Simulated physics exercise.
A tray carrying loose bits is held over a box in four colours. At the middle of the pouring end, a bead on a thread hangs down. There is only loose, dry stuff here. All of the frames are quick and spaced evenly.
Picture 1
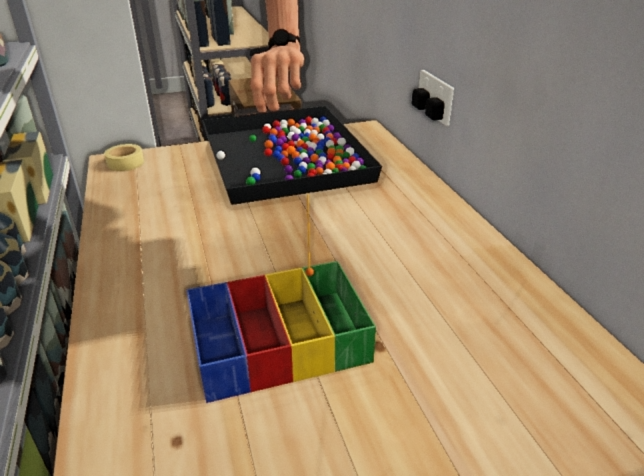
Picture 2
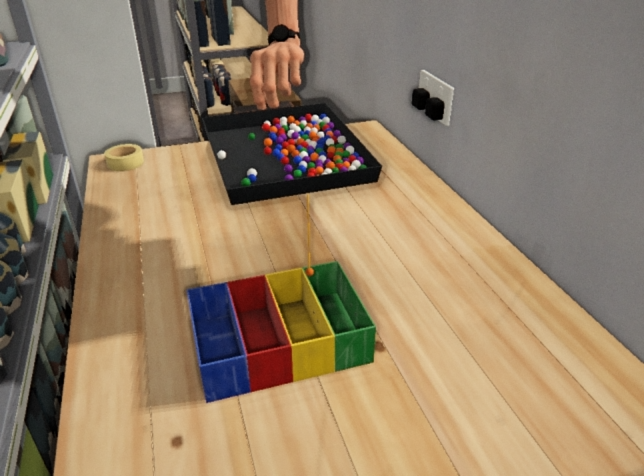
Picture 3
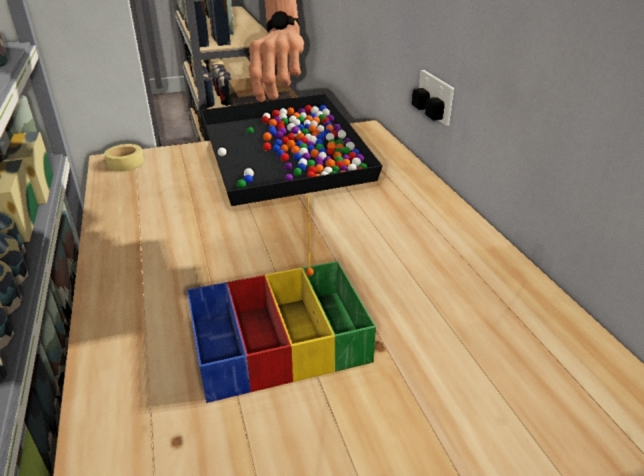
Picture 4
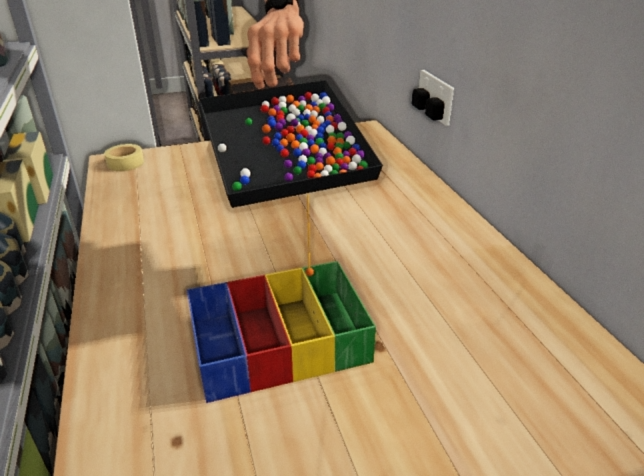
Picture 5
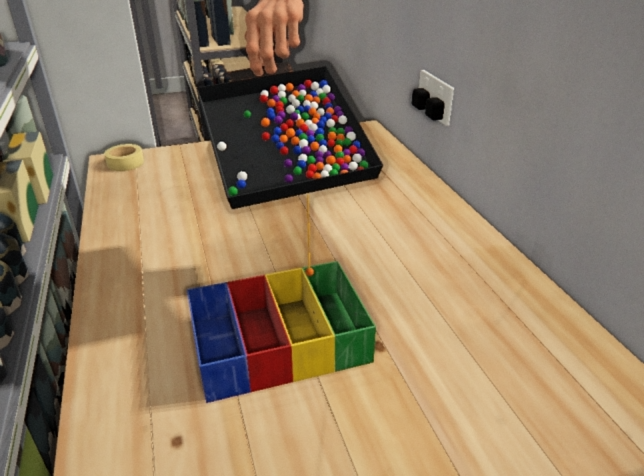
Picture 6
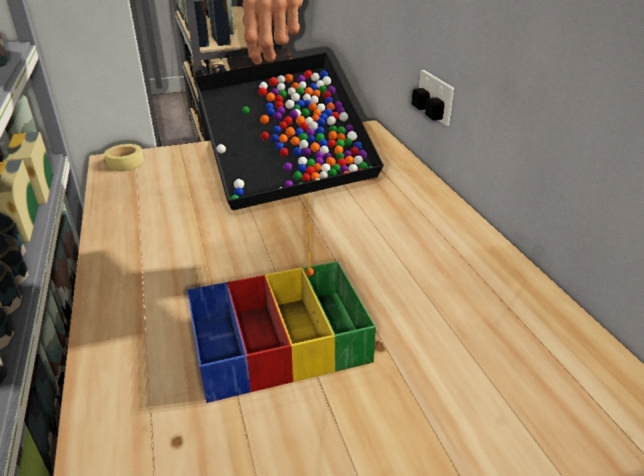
A black tray of colourful plastic beads stayed level at first, then its far side rose and it tilted toward the four-coloured box, its near left corner dipping slightly, while a hand lifted behind it.
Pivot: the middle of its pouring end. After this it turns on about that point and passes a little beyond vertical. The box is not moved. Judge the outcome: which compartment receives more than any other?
The red compartment receives the most.
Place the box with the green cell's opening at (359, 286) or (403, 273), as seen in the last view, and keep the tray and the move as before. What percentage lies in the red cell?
It would be roughly 30 per cent, followed by roughly 10 per cent.
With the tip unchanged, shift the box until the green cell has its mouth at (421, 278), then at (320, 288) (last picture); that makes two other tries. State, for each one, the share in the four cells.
Trial 1 near 20 %, trial 2 near 90 %.
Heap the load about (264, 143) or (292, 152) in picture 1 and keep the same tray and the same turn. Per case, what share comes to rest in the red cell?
50 and 60 per cent.
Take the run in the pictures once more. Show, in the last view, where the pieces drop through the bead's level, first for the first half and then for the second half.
Around (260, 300), followed by around (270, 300).
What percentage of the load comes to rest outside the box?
0 %.
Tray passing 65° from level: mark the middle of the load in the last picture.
I'd put the middle close to (287, 177).
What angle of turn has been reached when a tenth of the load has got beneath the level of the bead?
That happens at around 85°.
Just after the last frame, tray tipped steeply; almost all on the tray; just a few in the red cell; just a few falling or outside the box.
A moment on, tray tipped past a quarter turn; roughly a quarter on the tray; roughly a quarter in the red cell; about a tenth in the yellow cell; about a tenth in the blue cell; just a few in the green cell; roughly a quarter falling or outside the box.
Further on, tray tipped past a quarter turn; roughly half in the red cell; roughly a quarter in the yellow cell; about a tenth in the blue cell; about a tenth in the green cell; just a few falling or outside the box.
When it is over, tray tipped past a quarter turn; roughly half in the red cell; roughly a quarter in the yellow cell; about a tenth in the blue cell; about a tenth in the green cell; just a few outside the box.
